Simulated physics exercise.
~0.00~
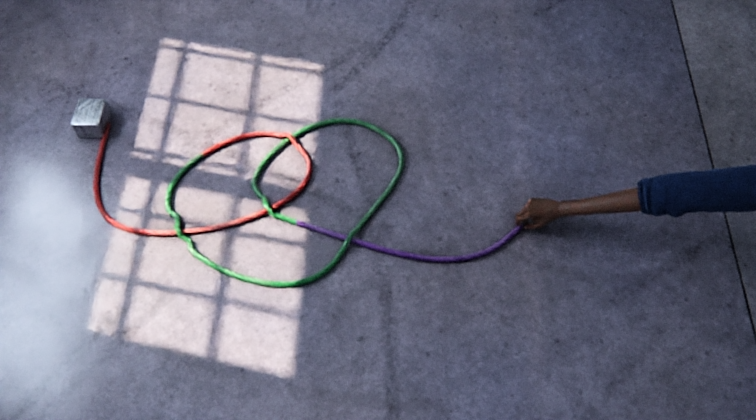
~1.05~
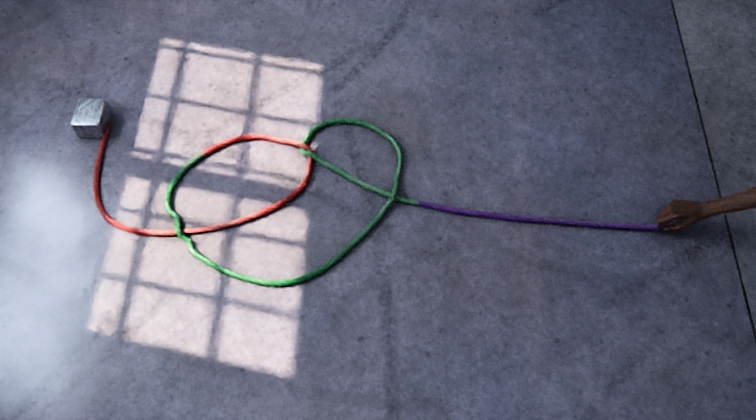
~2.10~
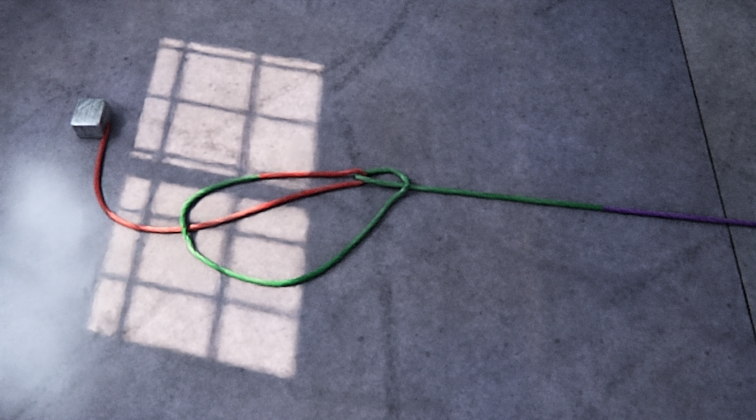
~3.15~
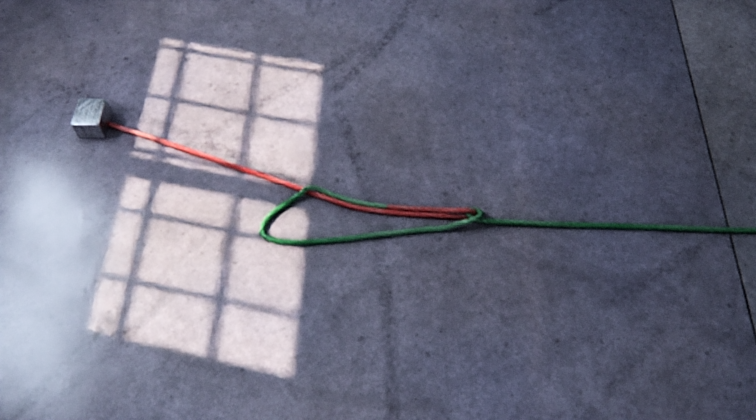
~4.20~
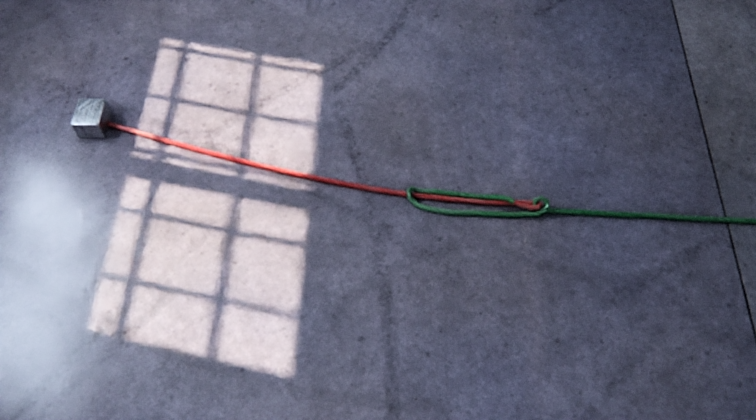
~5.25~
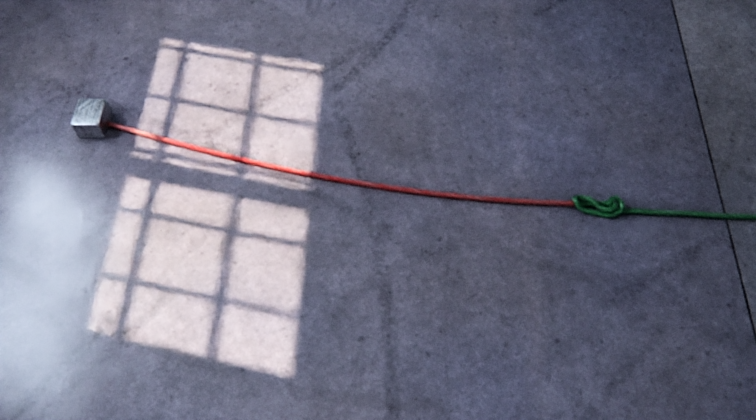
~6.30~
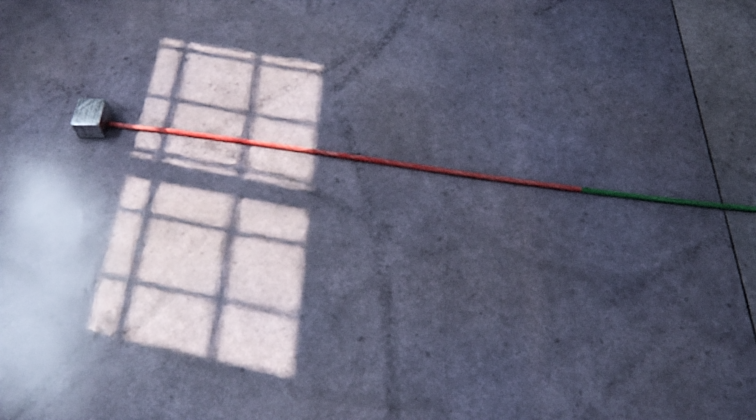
On a grey concrete floor, a hand pulls a looped multicoloured rope rightward, the loops shrinking, bunching, then vanishing into a straight line.
